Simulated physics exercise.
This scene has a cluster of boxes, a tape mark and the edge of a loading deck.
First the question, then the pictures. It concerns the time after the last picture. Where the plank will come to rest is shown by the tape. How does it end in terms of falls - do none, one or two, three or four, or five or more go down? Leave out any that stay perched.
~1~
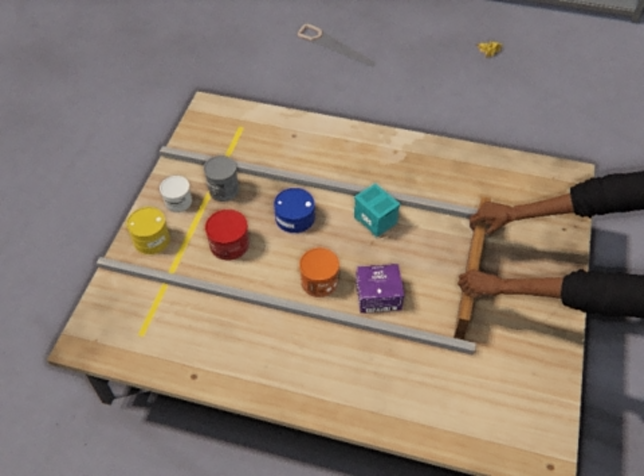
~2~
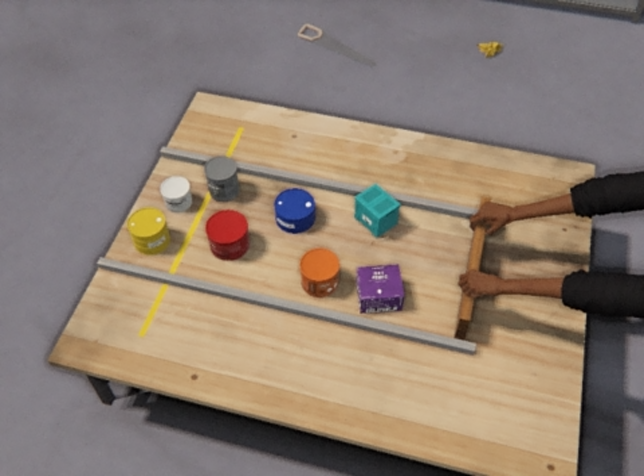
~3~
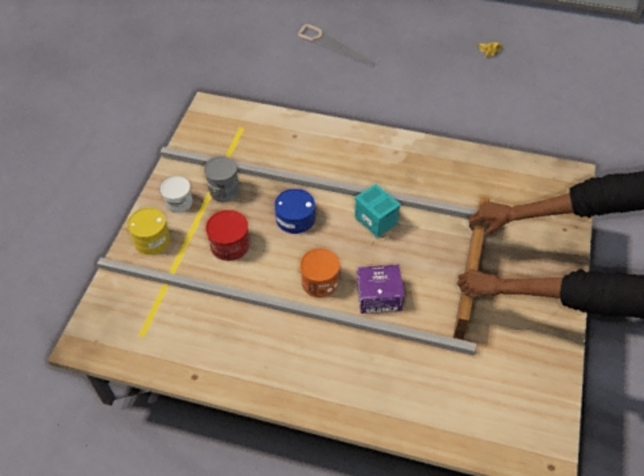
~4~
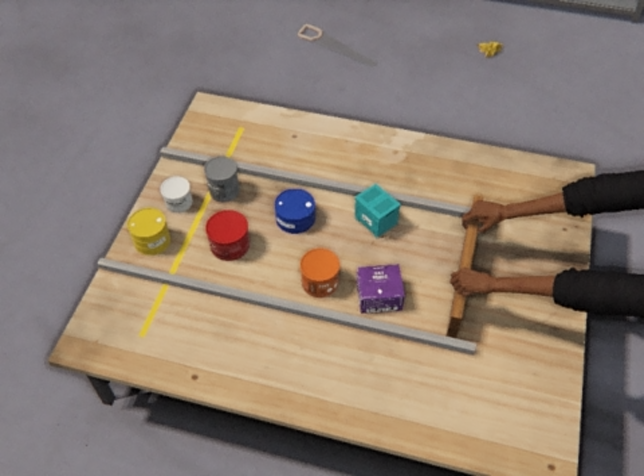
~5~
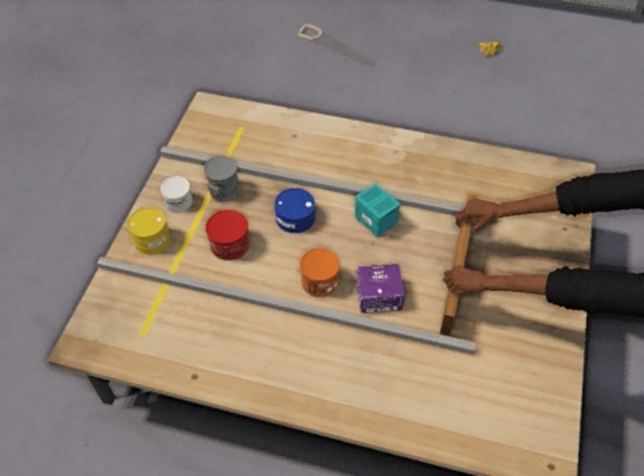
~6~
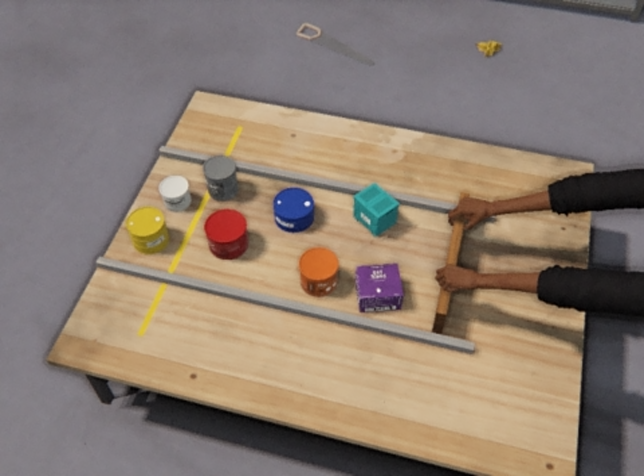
In the end, one or two go down.
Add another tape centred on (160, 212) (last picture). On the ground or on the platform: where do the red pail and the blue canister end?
The red pail goes down, the blue canister remains in place.
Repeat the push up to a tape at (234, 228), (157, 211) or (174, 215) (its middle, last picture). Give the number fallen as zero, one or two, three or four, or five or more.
In order: Zero, then five or more, then 5 or more.
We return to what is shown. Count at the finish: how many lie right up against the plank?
Counting them up gives 3.
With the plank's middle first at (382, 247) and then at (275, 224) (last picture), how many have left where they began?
By then 3, and later 5.
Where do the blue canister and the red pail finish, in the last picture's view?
The first comes to rest at (180, 201), and the second at (136, 206).
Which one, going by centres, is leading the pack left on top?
That would be the white pail.
Soon after, none off yet; yellow canister at rest near (148, 231); white pail at rest near (176, 194); grey pail at rest near (221, 179).
After that, none off yet; yellow canister displaced a little near (140, 231); white pail at rest near (176, 194); grey pail displaced a little near (206, 176).
In the end, the number that fall off is one or two; gone, yellow canister.
